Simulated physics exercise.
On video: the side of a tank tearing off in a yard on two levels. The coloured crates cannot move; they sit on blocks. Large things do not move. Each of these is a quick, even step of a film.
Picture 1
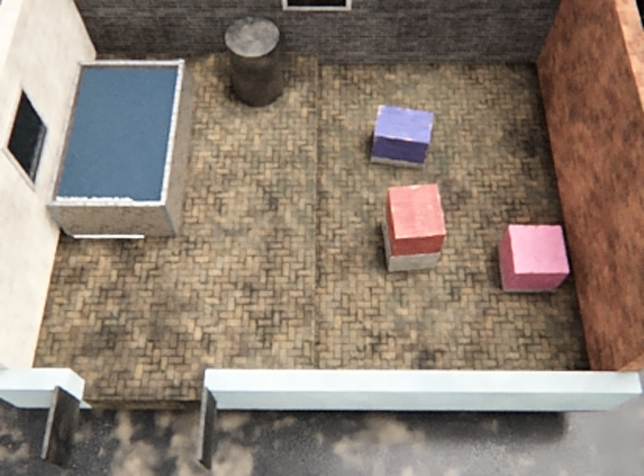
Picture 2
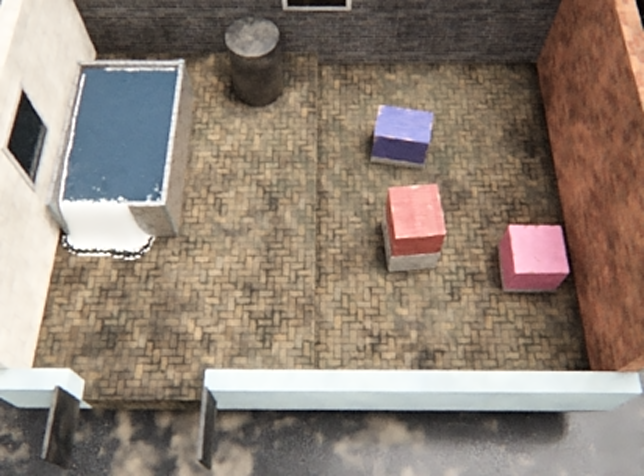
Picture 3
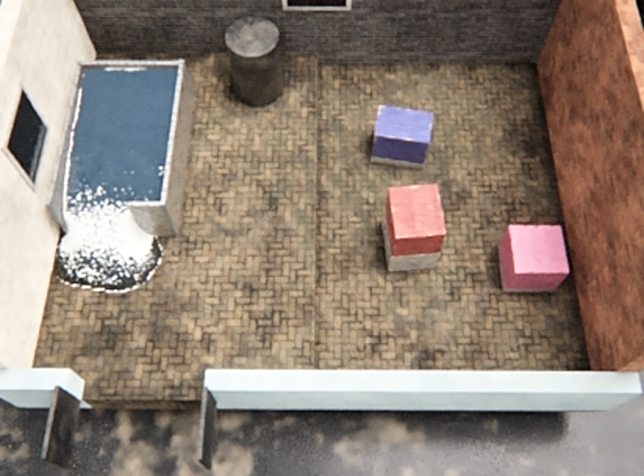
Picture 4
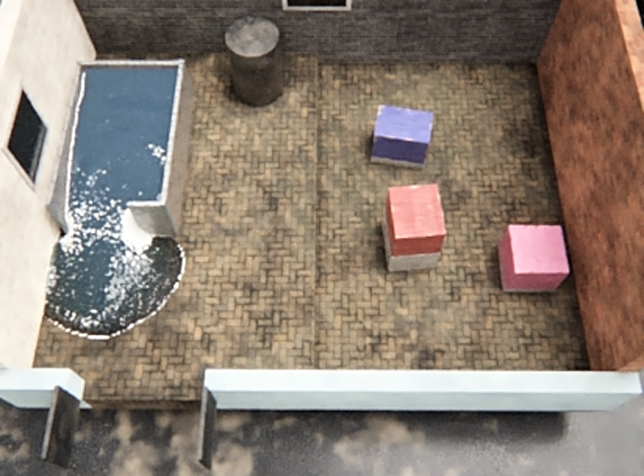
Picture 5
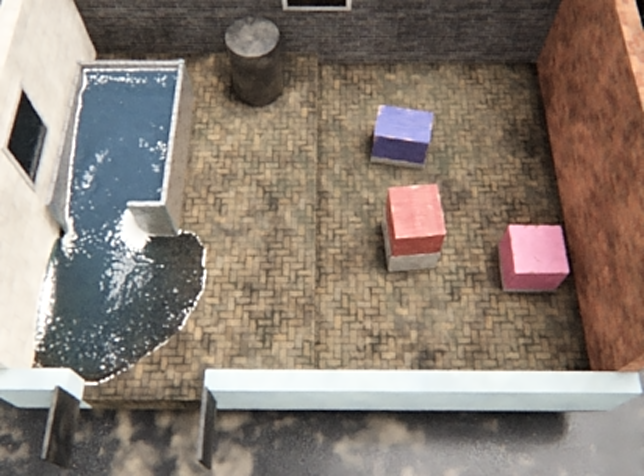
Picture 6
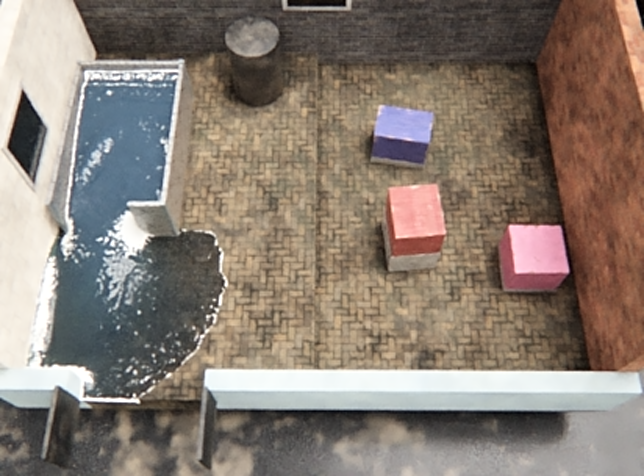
The clip opens on a walled, brick-paved yard with a tank of still blue water at the left, a dark barrel and colored blocks. The tank's near side gives way and white, foaming water pours out, then spreads across the paving to the front wall's opening, while the blocks stay still.
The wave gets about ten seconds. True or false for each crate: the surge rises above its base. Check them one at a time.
Pink crate: True; red crate: False; blue crate: False.
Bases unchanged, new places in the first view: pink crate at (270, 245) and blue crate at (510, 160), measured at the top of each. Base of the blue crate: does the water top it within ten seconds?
Within ten seconds the blue crate stays untouched.
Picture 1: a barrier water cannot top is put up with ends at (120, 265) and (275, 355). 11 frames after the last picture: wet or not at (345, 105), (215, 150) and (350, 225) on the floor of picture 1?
First unwetted, then unwetted, then inundated.
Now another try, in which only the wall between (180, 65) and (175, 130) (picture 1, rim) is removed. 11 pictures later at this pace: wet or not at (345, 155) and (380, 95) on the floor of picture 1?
Going through them in turn, the first is drenched and the second is drenched.
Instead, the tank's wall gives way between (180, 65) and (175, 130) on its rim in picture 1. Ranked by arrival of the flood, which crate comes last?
That would be the one in pink, reached last.
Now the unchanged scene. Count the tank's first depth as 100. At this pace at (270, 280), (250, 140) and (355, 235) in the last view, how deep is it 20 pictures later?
Respectively near 2, 0 and 0 per cent.
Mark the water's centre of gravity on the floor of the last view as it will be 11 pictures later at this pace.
My guess is about (121, 240).
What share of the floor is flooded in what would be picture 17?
Some 15 per cent.
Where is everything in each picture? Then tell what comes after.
In the first picture, still water in the water tank at (120, 132).
In the second picture, the front is at (145, 245), out from the gap at (103, 224).
In the third picture, water pours out at (104, 224) and has run to (140, 278).
In the fourth picture, water pours out at (104, 225) and has run to (110, 329).
In the fifth picture, the front is at a hidden place, out from the gap at (104, 225).
In the sixth picture, water pours out at (104, 225) and has run to a hidden place.
A moment on, water covers 15 % of the floor; the pink crate not reached, the red crate not reached, the blue crate not reached.
Next, water covers 15 % of the floor; the pink crate not reached, the red crate not reached, the blue crate not reached.
Then, water covers 35 % of the floor; the pink crate not reached, the red crate water round its plinth, the blue crate not reached.
Later, water covers 45 % of the floor; the pink crate water round its plinth, the red crate water round its plinth, the blue crate water round its plinth.
In the end, water covers 70 % of the floor; the pink crate was topped, the red crate stayed above the water, the blue crate stayed above the water.
